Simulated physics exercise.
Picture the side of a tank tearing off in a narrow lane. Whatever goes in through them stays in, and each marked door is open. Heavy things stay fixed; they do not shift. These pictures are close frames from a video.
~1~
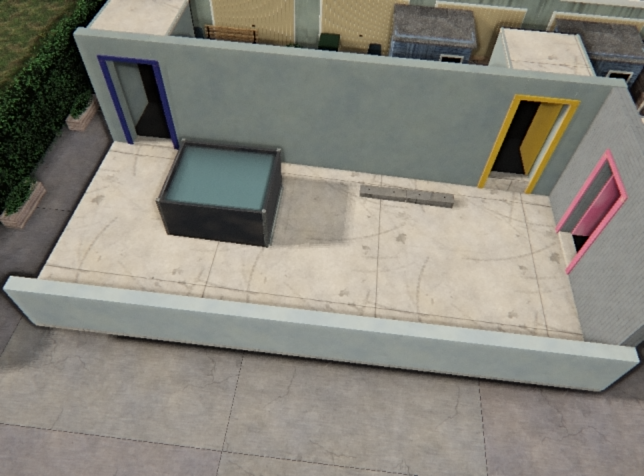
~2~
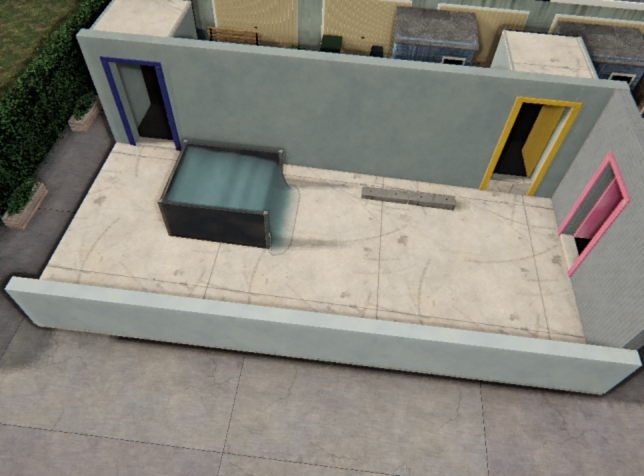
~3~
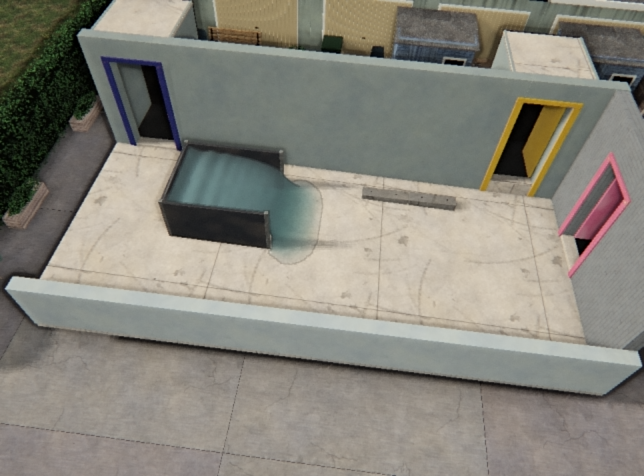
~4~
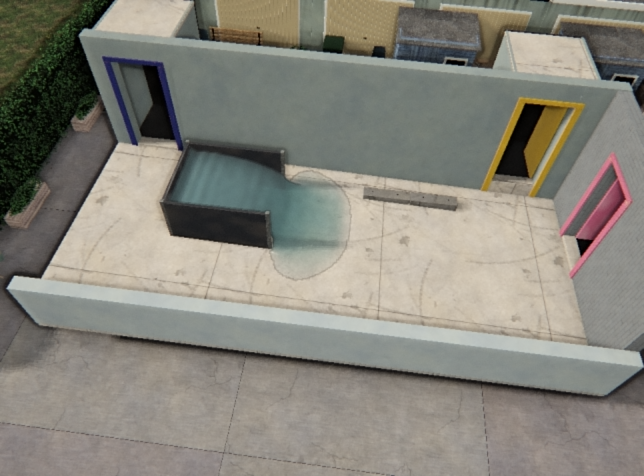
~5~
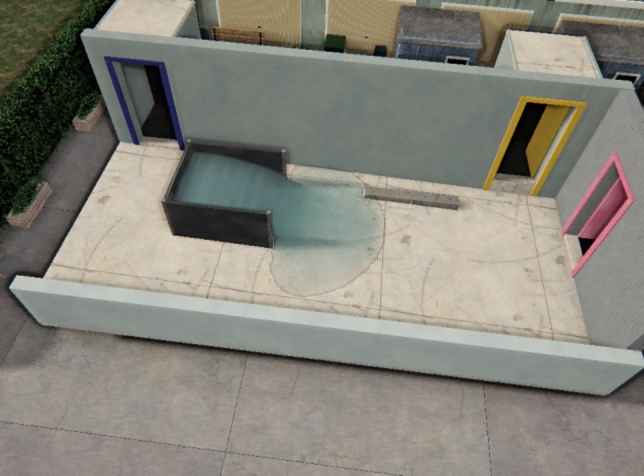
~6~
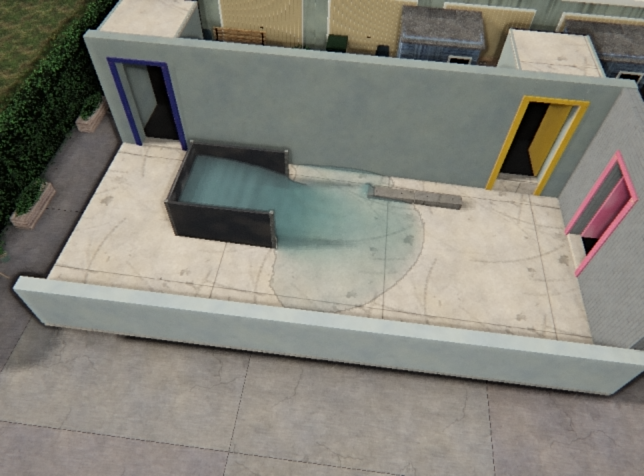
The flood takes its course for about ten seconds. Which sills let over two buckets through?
One by one: Pink door: Over two pails; blue door: Two pails at most; yellow door: Two pails at most.
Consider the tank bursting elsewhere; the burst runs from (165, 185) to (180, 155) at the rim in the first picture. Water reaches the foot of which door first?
That would be the one in blue.
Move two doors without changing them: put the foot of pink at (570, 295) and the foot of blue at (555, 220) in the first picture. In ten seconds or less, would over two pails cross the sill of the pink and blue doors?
Result - the pink one exceeds the limit while the blue one exceeds the limit.
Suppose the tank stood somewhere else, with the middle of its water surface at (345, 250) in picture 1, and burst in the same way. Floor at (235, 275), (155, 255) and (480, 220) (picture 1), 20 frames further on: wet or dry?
First one stays unwetted, next one stays unwetted, last one gets inundated.
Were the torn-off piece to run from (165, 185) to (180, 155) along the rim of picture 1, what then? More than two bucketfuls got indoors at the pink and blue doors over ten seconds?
Pink: Falls short; blue: Exceeds it.
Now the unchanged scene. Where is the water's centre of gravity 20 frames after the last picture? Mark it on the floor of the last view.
I'd place it roughly at (462, 259).
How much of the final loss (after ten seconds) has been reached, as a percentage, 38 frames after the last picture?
Close to 80 out of every hundred.
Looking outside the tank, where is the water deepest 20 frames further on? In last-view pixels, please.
It should be roughly at (573, 273).
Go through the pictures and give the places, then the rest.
In the first frame, the tank at (222, 178) is whole and still.
In the second frame, water pours out at (273, 203) and has run to (275, 252).
In the third frame, the front is at (294, 260), out from the gap at (274, 206).
In the fourth frame, water pours out at (275, 207) and has run to (338, 188).
In the fifth frame, water pours out at (277, 207) and has run to (379, 243).
In the sixth frame, the front is at (419, 247), out from the gap at (279, 208).
A moment on, water covers 55 % of the floor; the pink door wet at the sill, nothing in, the blue door not reached, the yellow door not reached.
Next, water covers 60 % of the floor; the pink door far over two buckets in, the blue door not reached, the yellow door wet at the sill, nothing in.
Then, water covers 60 % of the floor; the pink door far over two buckets in, the blue door not reached, the yellow door wet at the sill, nothing in.
Later, water covers 55 % of the floor; the pink door far over two buckets in, the blue door not reached, the yellow door wet at the sill, nothing in.
In the end, water covers 65 % of the floor; the pink door far over two buckets in, the blue door not reached, the yellow door wet at the sill, nothing in.
